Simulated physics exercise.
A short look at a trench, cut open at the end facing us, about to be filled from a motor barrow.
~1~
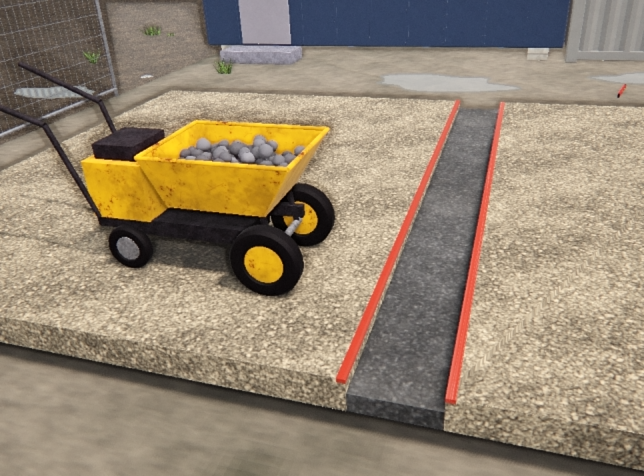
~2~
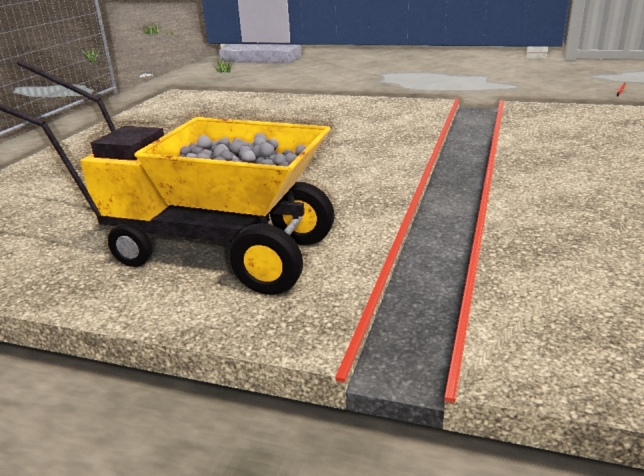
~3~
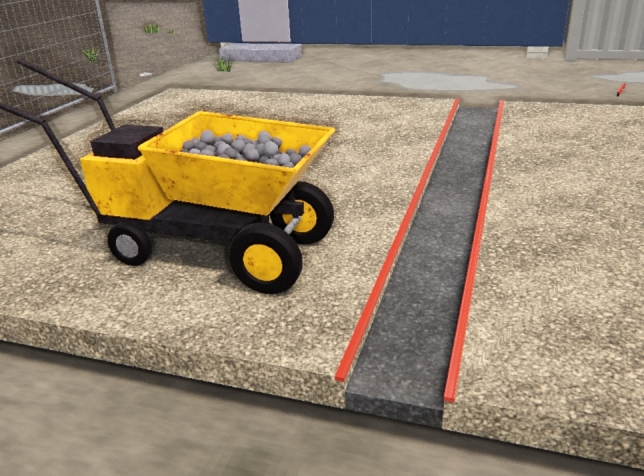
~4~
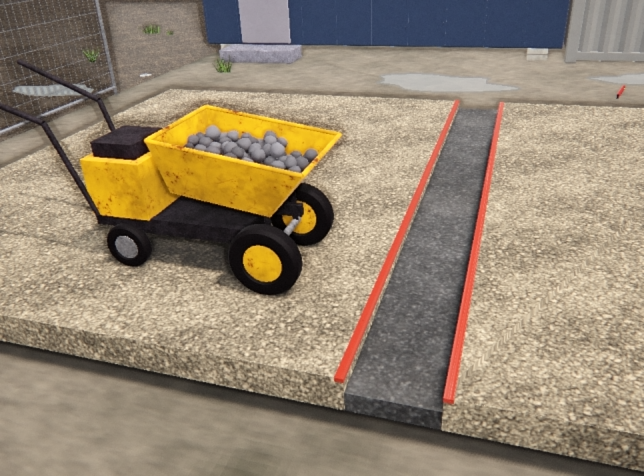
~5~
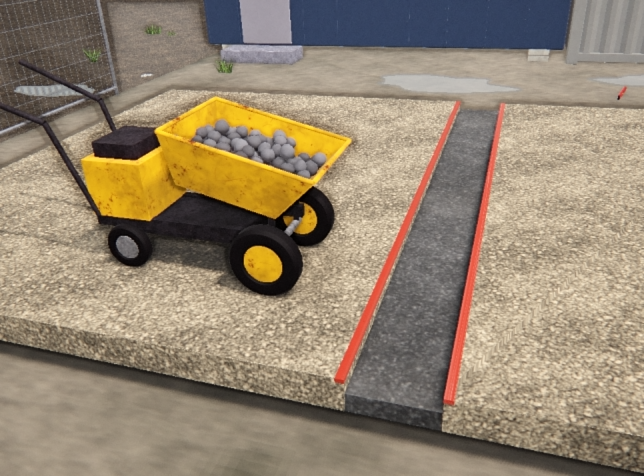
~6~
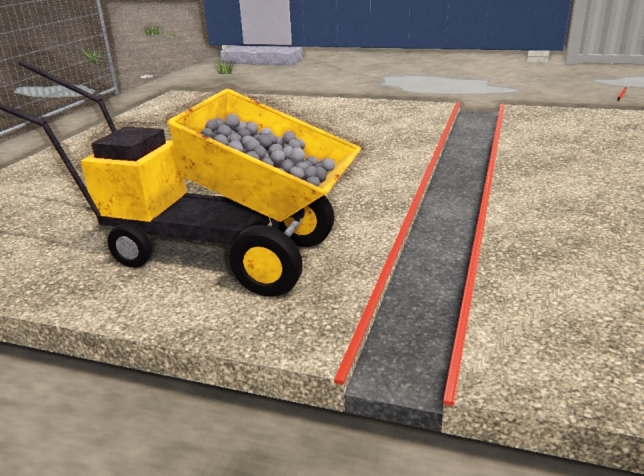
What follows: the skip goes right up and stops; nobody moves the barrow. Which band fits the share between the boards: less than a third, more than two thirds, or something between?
It catches more than two thirds.
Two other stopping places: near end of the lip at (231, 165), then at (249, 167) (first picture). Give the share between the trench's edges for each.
In turn 20 and 40 in a hundred.
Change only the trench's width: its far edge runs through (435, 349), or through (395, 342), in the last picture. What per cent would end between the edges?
First some 70, then 30 per cent.
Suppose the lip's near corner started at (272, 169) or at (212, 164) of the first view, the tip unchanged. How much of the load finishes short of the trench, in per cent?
About 10 and 60 per cent.
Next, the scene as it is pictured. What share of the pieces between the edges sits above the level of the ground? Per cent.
Near 50 %.
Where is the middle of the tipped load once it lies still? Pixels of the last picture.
Close to (422, 285).
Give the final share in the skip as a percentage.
It comes to 20 per cent or so.
Shortly afterwards, skip tipped steeply; the whole lot in the skip.
Next, skip tipped right over; the bulk in the skip; near a quarter in or heaped over the trench; only a few falling.
Some moments later, skip tipped right over; near a quarter in the skip; only a few short of the trench; the bulk in or heaped over the trench; only a few beyond it.
In the end, skip tipped right over; near a quarter in the skip; only a few short of the trench; the bulk in or heaped over the trench; only a few beyond it.
